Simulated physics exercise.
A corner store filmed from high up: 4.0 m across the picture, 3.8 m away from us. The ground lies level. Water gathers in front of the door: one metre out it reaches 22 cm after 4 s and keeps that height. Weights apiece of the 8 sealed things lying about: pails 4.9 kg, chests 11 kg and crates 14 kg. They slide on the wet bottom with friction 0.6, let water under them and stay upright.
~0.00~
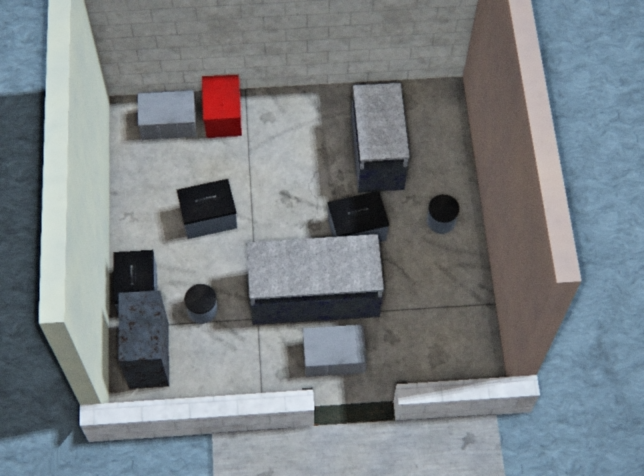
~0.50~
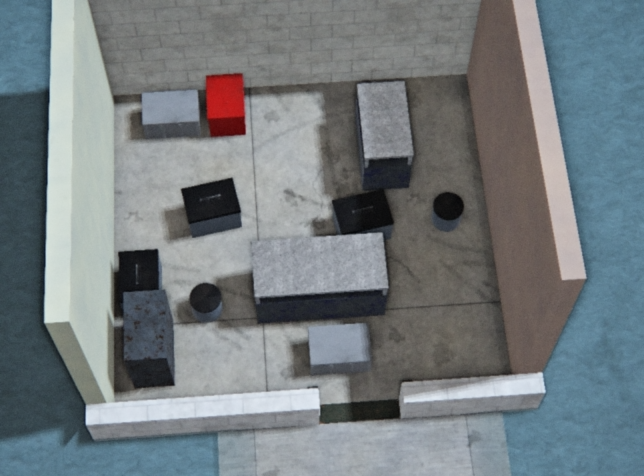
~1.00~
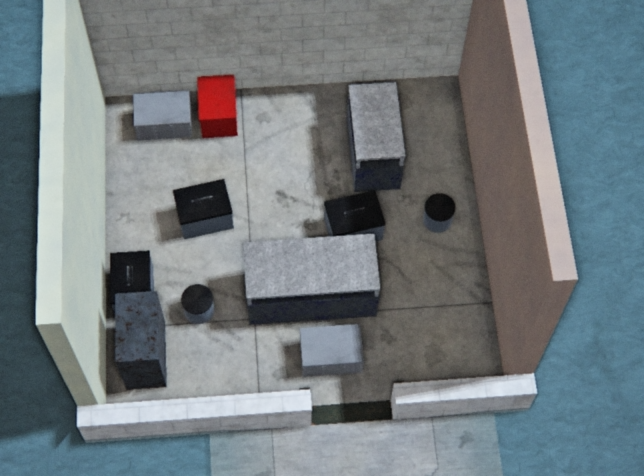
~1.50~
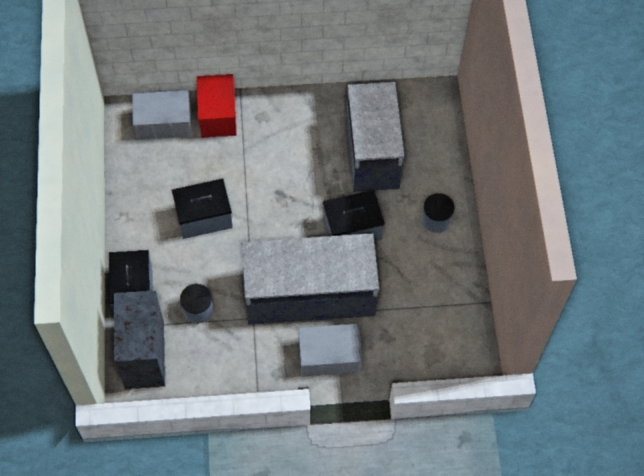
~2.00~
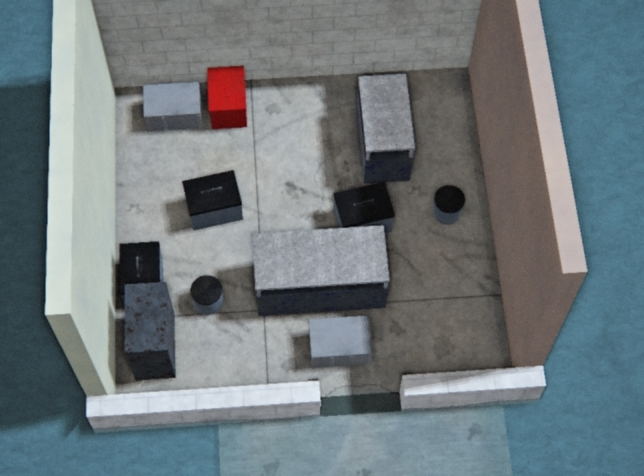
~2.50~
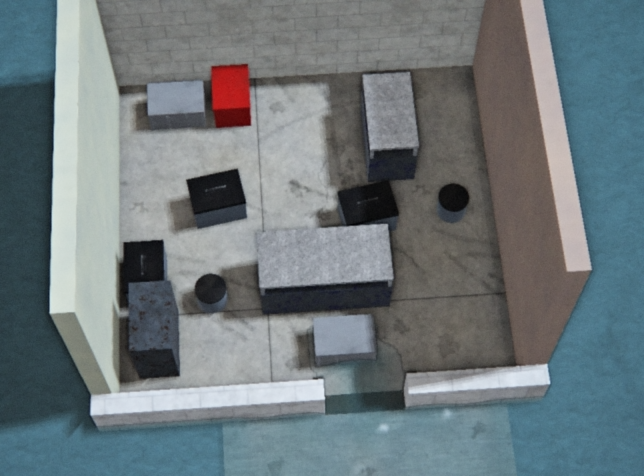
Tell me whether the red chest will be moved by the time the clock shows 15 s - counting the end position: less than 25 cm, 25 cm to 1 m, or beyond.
Red chest travels far.
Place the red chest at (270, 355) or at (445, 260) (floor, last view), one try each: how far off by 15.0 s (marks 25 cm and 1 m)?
In that order: It slides a little; it travels far.
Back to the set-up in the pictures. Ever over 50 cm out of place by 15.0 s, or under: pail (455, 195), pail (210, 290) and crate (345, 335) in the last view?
In that order: Over, under, past it.
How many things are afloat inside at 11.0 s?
5 of them.
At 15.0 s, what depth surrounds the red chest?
Roughly 9 cm.
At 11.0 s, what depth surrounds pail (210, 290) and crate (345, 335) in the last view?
About 4 and 13 cm.
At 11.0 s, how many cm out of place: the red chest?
Roughly 60 cm by then.
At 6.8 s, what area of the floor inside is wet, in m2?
Roughly 9.5 m2.
After 3.5 s the red chest is near (231, 86), 0.0 m from its start, aground; 0 afloat.
After 6.8 s the red chest is near (231, 86), 0.0 m from its start, aground; 1 afloat.
After 11.0 s the red chest is near (227, 133), 0.6 m from its start, afloat; 5 afloat.
After 15.0 s the red chest is near (218, 239), 1.8 m from its start, afloat; 8 afloat.
